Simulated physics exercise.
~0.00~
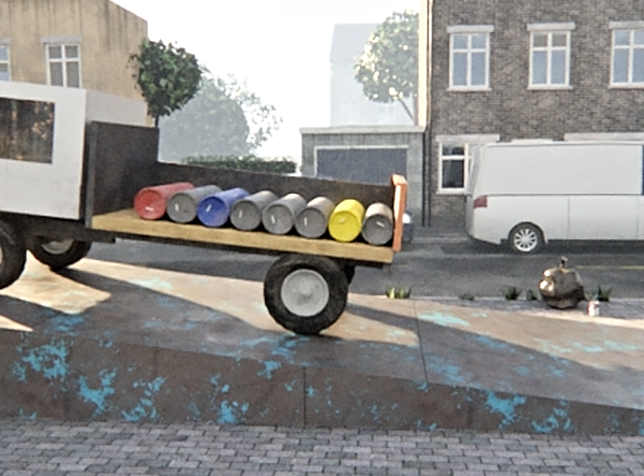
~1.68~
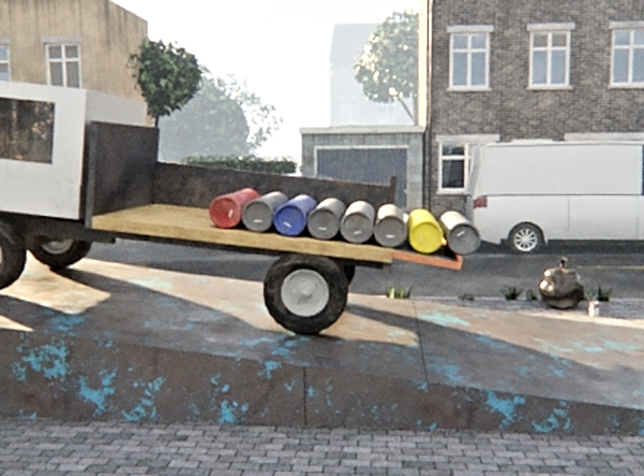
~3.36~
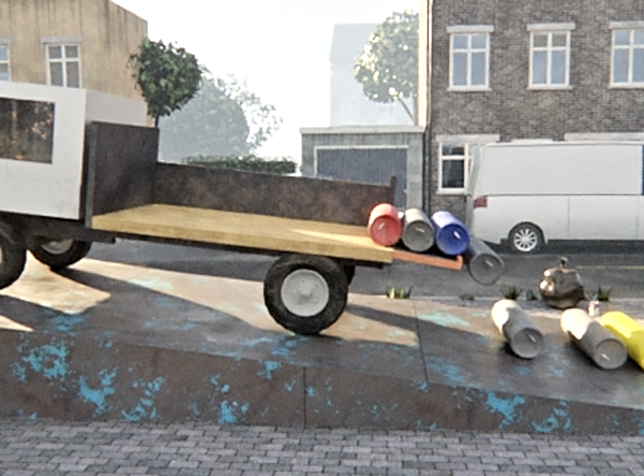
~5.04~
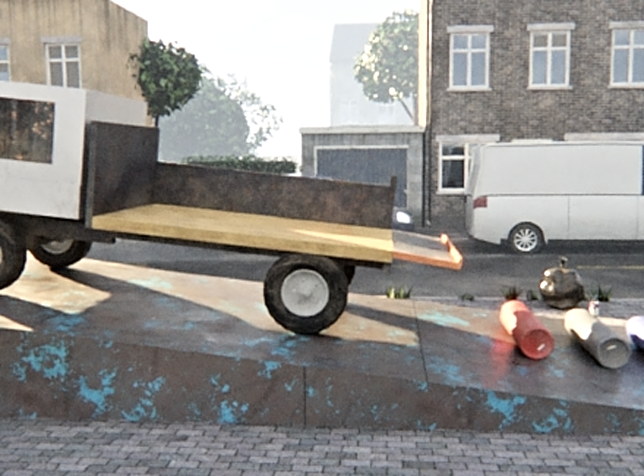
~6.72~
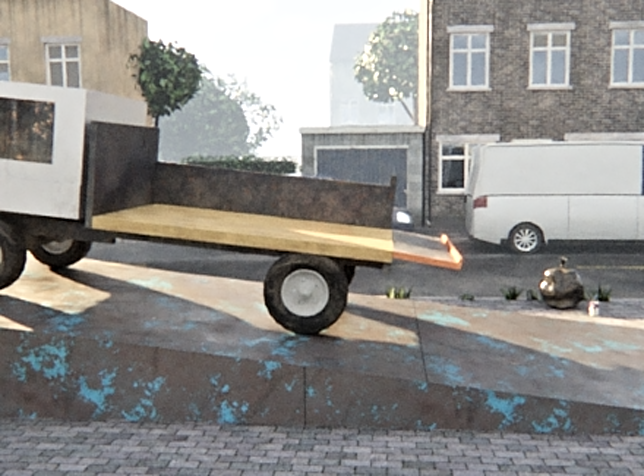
Sloping street, gas cylinders rolling right off a pick-up bed as the tailgate drops, all tumbling out and leaving the bed empty.
